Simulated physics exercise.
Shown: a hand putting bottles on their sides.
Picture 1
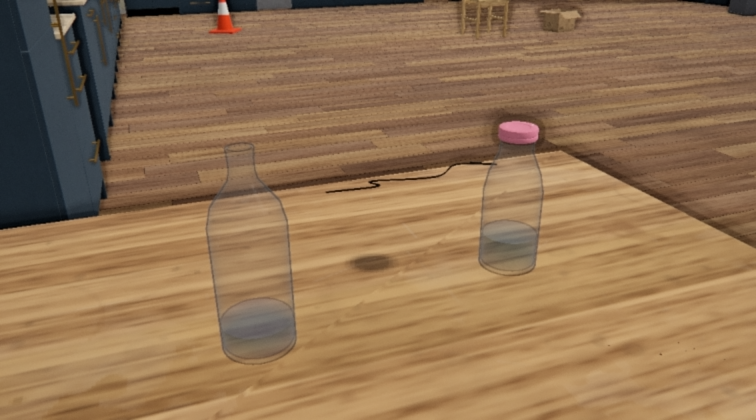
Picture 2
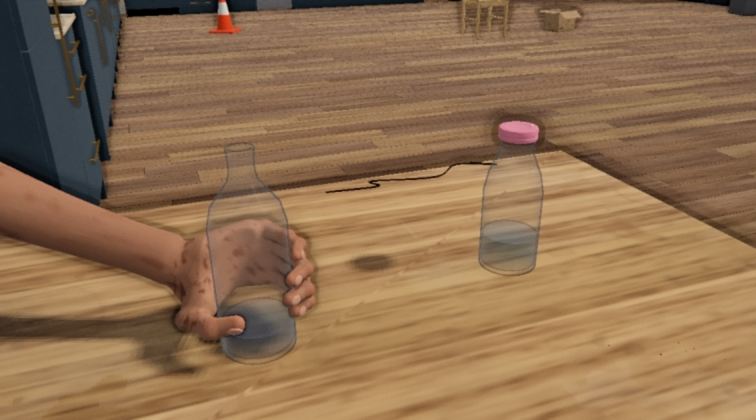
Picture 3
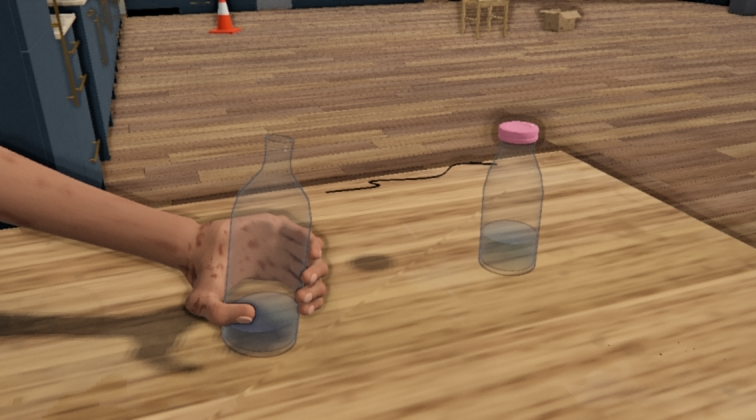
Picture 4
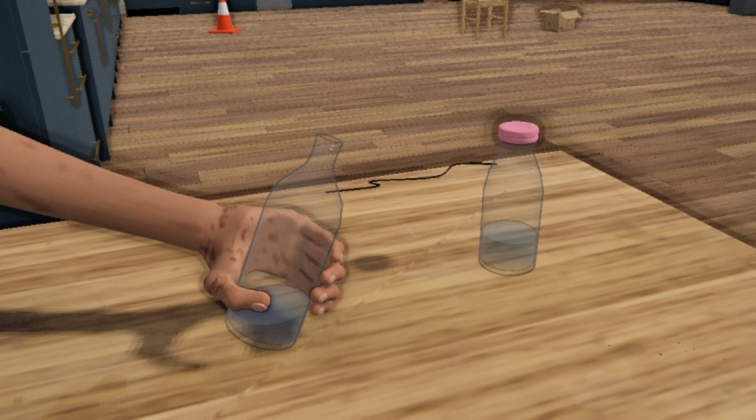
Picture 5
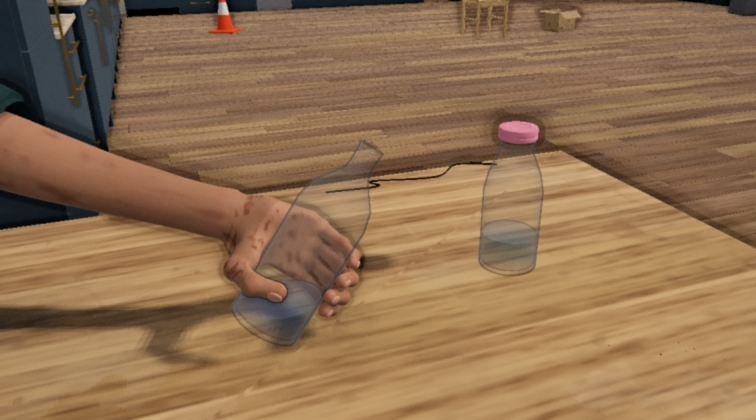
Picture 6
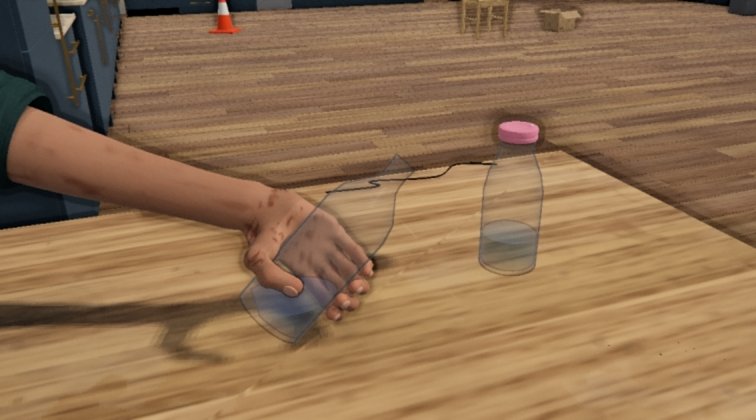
A hand reaches in from the left and grasps the open, nearly empty clear bottle standing on a wooden table. It tilts the bottle steadily to the right until it leans steeply, while the pink-capped bottle on the right stays upright and still.
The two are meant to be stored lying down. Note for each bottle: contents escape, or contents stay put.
Left - contents stay put; right - contents stay put.
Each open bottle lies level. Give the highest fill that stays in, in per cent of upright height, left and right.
Around 26 percent for the first, 14 percent for the second.
A moment on, the left bottle is nearly down; left bottle, all still inside.
Further on, the left bottle lies flat; left bottle, all still inside.
When it is over, both lie flat; left bottle, all still inside; right bottle, all still inside.
